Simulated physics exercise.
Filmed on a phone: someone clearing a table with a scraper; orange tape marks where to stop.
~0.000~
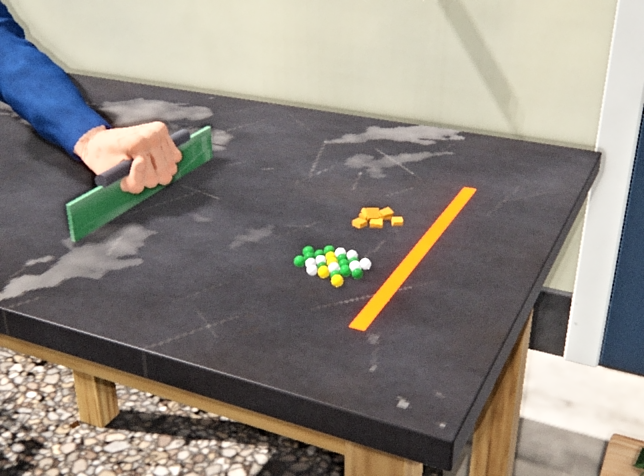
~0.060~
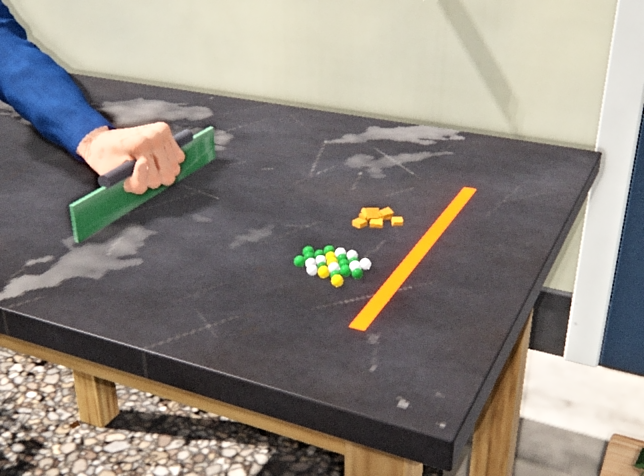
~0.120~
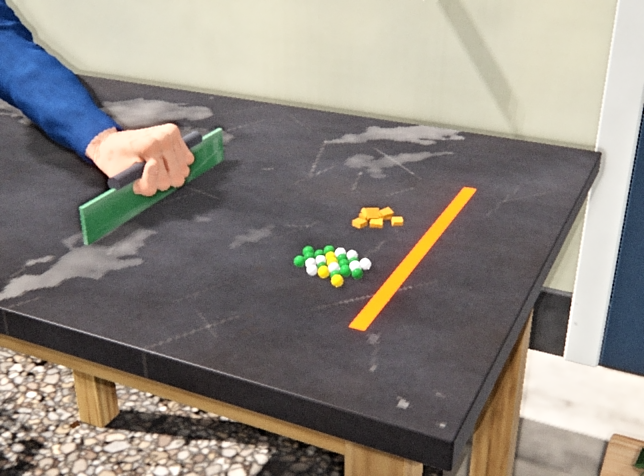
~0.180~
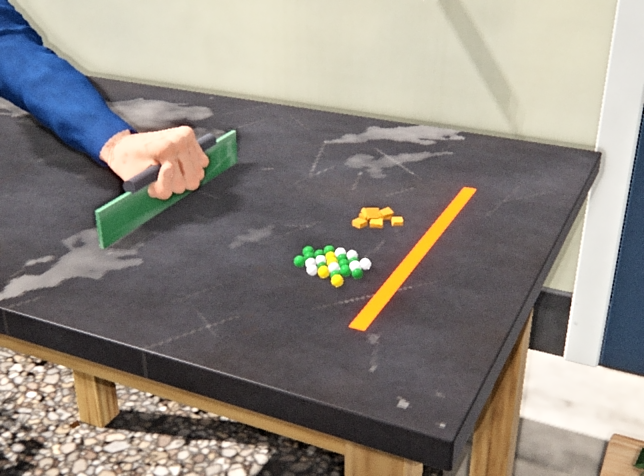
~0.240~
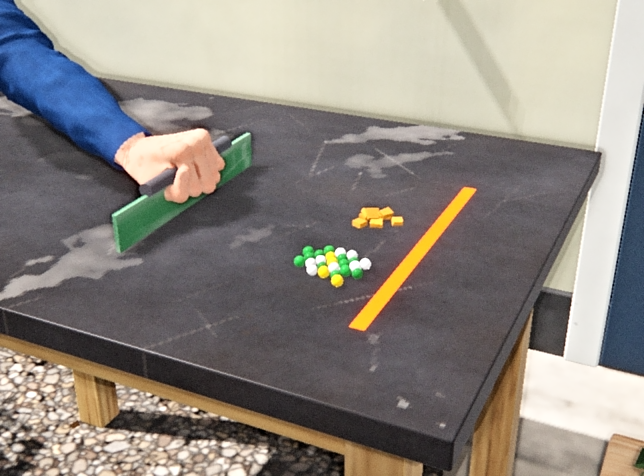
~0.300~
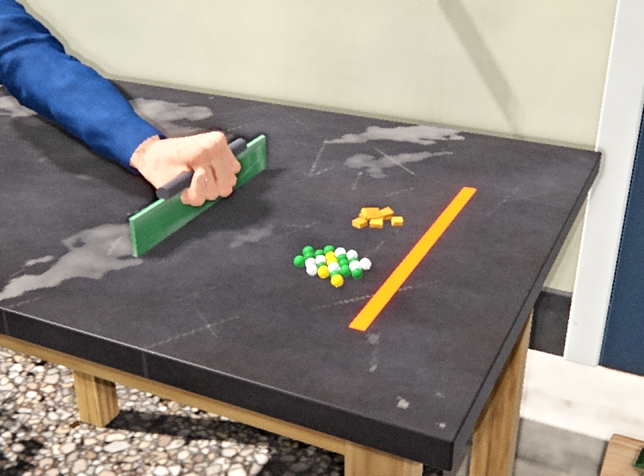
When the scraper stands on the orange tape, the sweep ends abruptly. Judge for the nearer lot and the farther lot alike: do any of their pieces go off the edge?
Nearer lot: Spillage. Farther lot: No spillage.
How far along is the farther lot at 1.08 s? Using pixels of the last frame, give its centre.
(460, 235), roughly.
Around 0.68 s, scraper still moving, near (315, 194); nearer lot all on the table, its front near (358, 273); farther lot all on the table, its front near (397, 221).
Around 1.08 s, scraper stopped at the orange tape; nearer lot all on the table, its front near (493, 291); farther lot all on the table, its front near (470, 235).
Around 1.36 s, scraper stopped at the orange tape; nearer lot about a quarter over the edge; farther lot all on the table, its front near (476, 236).
Finally (1.9 s), scraper stopped at the orange tape; nearer lot all over the edge; farther lot all on the table, its front near (476, 236).
